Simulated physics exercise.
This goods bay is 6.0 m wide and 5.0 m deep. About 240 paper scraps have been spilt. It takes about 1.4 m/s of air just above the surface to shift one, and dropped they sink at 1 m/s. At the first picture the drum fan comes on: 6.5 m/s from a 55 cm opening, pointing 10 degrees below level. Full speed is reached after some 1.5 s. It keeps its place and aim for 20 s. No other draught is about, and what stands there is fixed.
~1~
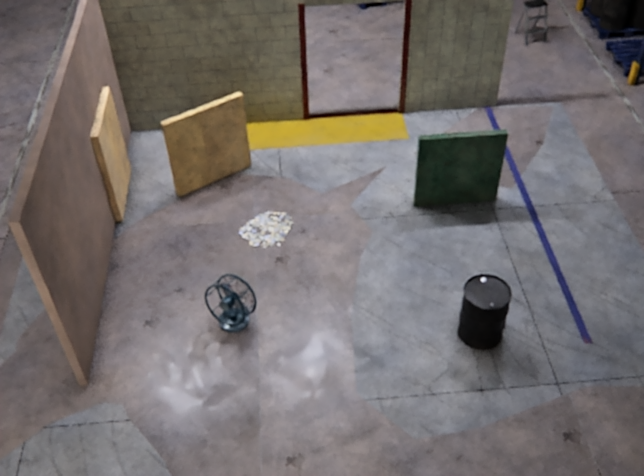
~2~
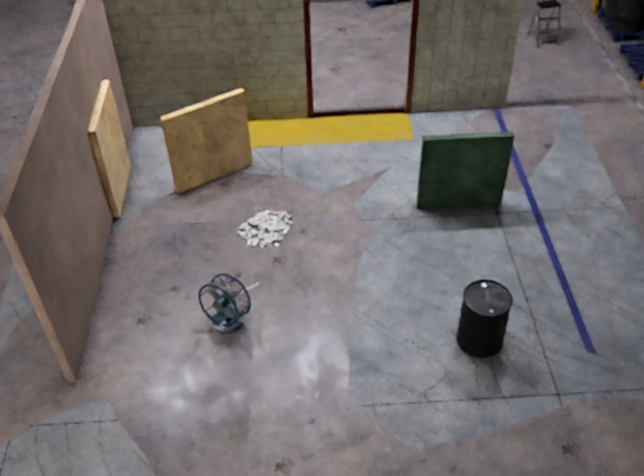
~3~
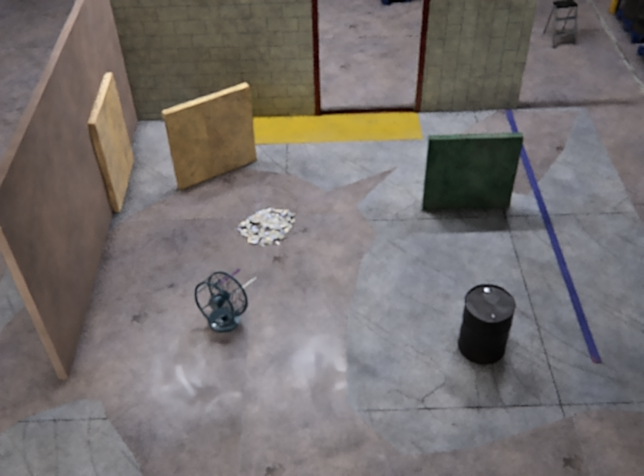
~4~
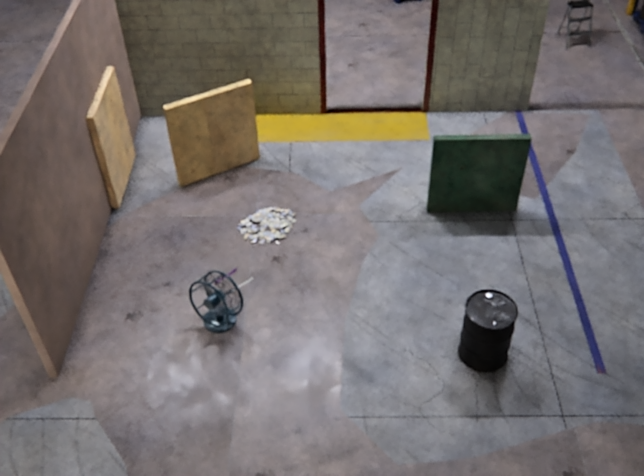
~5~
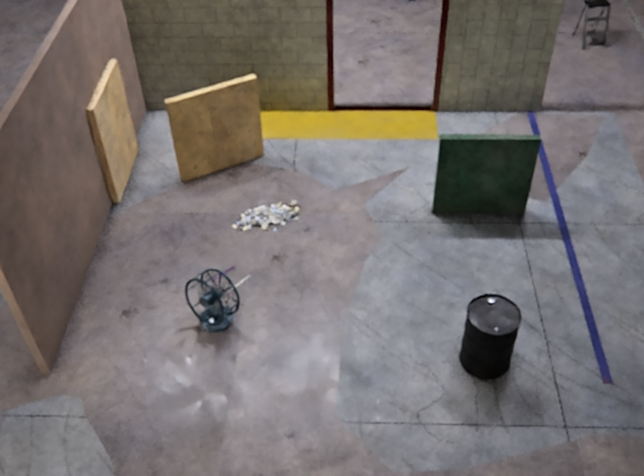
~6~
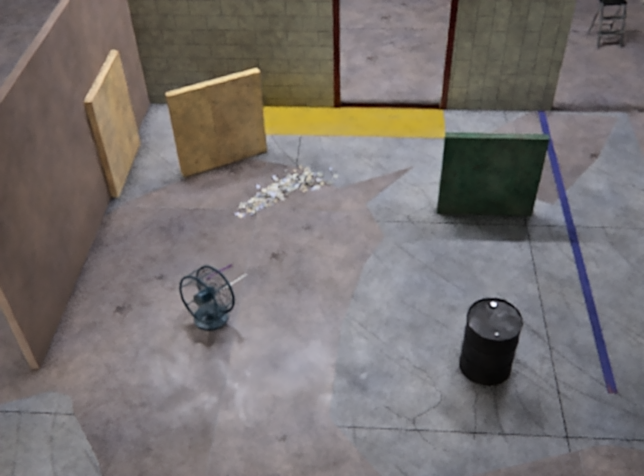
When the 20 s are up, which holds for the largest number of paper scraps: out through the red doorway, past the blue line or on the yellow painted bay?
It is red that takes the most.
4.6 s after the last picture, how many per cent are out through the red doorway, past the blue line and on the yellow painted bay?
Roughly 50 % red, 0 % blue, 30 % yellow.
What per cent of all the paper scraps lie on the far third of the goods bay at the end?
About 40 %.
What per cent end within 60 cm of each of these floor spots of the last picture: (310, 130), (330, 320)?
In turn about 30 %, 0 %.
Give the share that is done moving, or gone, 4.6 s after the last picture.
Some 40 per cent.
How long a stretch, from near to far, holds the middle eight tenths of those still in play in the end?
Roughly 1.2 m.
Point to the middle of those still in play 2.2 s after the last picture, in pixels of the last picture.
Near (315, 127).
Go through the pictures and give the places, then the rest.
The middle of the paper scraps is near (266, 228), none has stirred yet and the mouth of the drum fan is at (231, 300), in the first frame.
The middle of the paper scraps is near (265, 227), none has stirred yet, the yellow painted bay is centred on (318, 131), the red doorway is centred on (360, 116) and the blue line is centred on (539, 210), in the second frame.
The middle of the paper scraps is near (267, 225), none has stirred yet, the top of a screen is at (206, 98) and the top of a screen is at (100, 97), in the third frame.
The middle of the paper scraps is near (267, 224) and none has stirred yet, in the fourth frame.
The middle of the paper scraps is near (269, 214), the farthest in sight from the drum fan is at (295, 204) and about 55 % have left their places, in the fifth frame.
The middle of the paper scraps is near (280, 189), the farthest in sight from the drum fan is at (331, 169) and about 95 % have left their places, in the sixth frame.
Then, 2.2 s after the last picture, 21 % are on the yellow painted bay, 46 % out through the red doorway and 0 % past the blue line; the middle of those still in play is near (315, 127); 23 % have settled or left.
Then, 4.6 s after the last picture, 28 % are on the yellow painted bay, 52 % out through the red doorway and 0 % past the blue line; the middle of those still in play is near (305, 121); 42 % have settled or left.
Then, 9.2 s after the last picture, 36 % are on the yellow painted bay, 53 % out through the red doorway and 0 % past the blue line; the middle of those still in play is near (303, 118); 55 % have settled or left.
Then, 18.2 s after the last picture, at the end, 35 % are on the yellow painted bay, 57 % out through the red doorway and 0 % past the blue line; the middle of those still in play is near (298, 115).
